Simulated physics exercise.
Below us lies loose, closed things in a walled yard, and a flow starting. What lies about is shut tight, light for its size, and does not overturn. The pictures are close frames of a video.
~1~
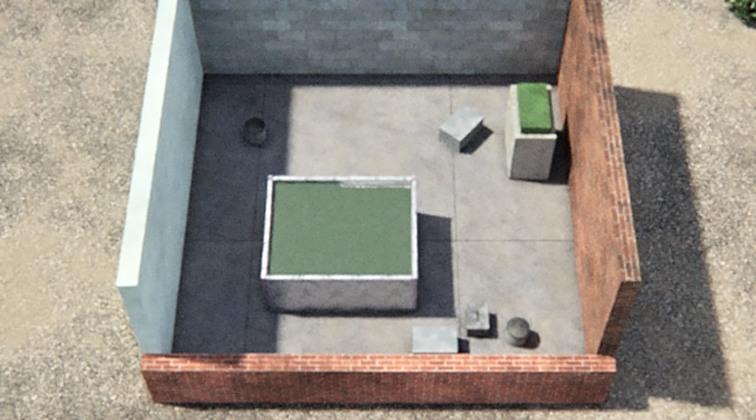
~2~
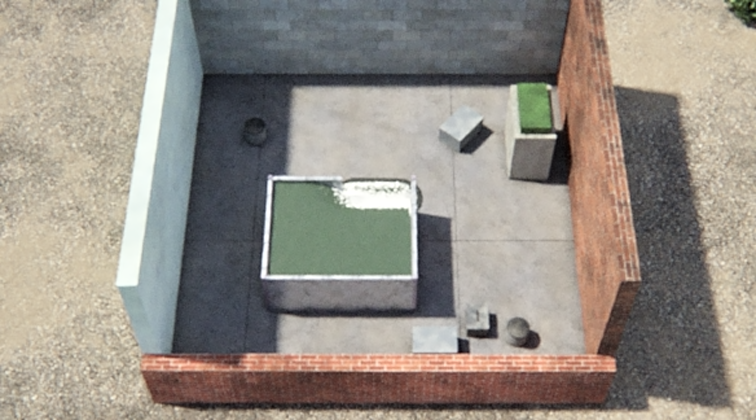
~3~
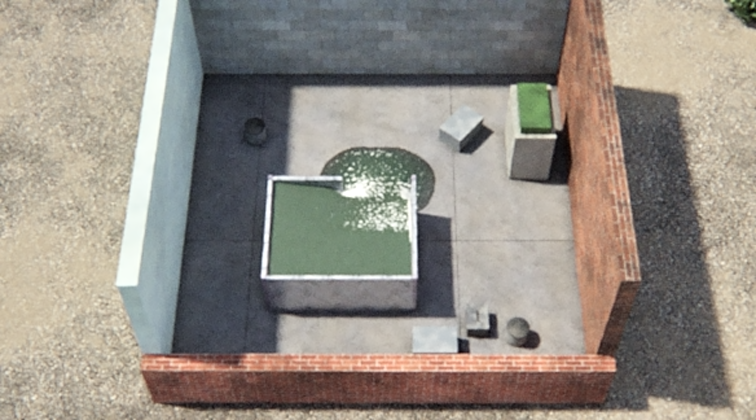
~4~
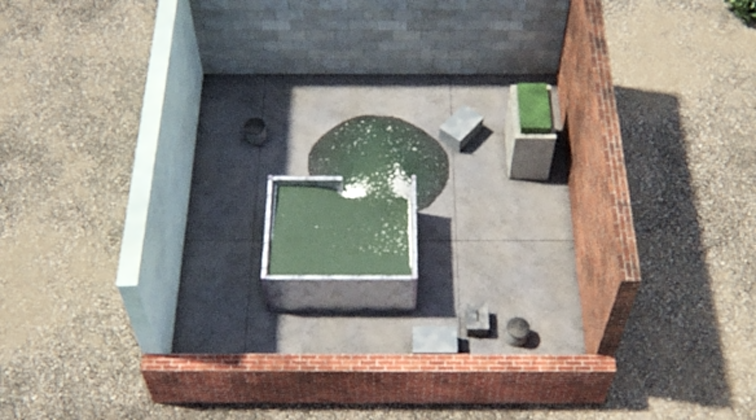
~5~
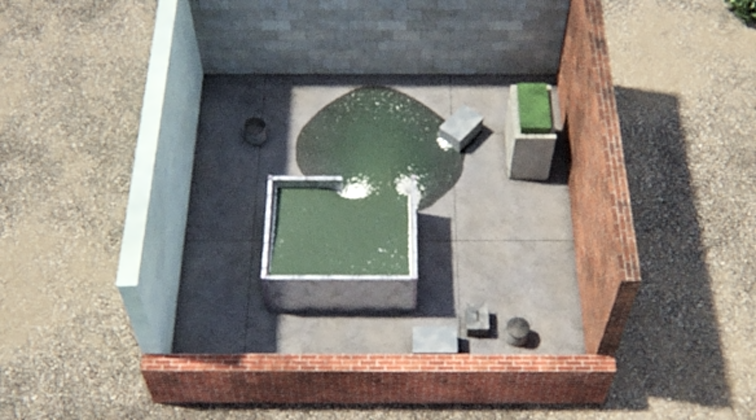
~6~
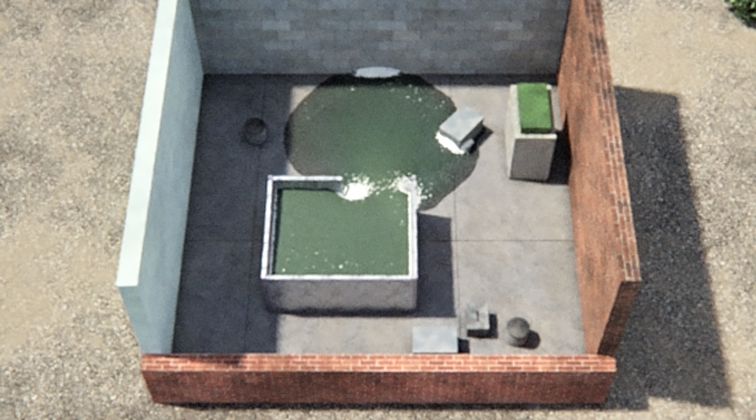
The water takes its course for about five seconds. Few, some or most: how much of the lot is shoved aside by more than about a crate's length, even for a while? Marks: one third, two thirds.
Share: One to two thirds.
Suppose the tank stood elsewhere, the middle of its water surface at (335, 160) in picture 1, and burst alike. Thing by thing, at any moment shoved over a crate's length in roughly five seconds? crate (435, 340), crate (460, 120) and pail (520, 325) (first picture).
In turn: Under that, moved that far, swept aside.
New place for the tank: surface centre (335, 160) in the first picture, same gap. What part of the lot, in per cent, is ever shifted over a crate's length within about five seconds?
Roughly 60 per cent.
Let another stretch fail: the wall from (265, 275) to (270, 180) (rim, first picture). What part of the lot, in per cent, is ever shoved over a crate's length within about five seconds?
I make it 100 per cent.
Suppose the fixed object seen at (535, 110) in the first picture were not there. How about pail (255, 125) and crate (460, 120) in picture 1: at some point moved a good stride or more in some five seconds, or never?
As listed: That far or more, moved that far.
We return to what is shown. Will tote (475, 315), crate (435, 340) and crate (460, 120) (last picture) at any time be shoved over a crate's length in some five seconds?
One after the other: Less than that, short of that, shifted that much.
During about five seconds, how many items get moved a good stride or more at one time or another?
3 of them.
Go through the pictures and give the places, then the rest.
In the first frame, a pail at (518, 327) rests on the ground; a crate at (462, 122), on the bottom; 0 of 5 have shifted.
In the second frame, a pail at (518, 327) rests on the ground; a crate at (462, 122) rests on the ground; 0 of 5 have shifted.
In the third frame, a pail at (518, 327), on the bottom; a crate at (462, 122) rests on the ground; 0 of 5 have shifted.
In the fourth frame, a pail at (518, 327), on the bottom; a crate at (462, 122), on the bottom; 0 of 5 have shifted.
In the fifth frame, a pail at (518, 327) rests on the ground; a crate at (462, 122) rests on the ground; 0 of 5 have shifted.
In the sixth frame, a pail at (518, 327) rests on the ground; a crate at (462, 122) rests on the ground; 0 of 5 have shifted.
A moment on, 0 of 5 are well off their spots; 0 afloat.
Next, 1 of 5 are well off their spots; 1 afloat.
Later, 1 of 5 are well off their spots; 2 afloat.
In the end, 2 of 5 are well off their spots, and 3 have been at some point; 2 afloat.
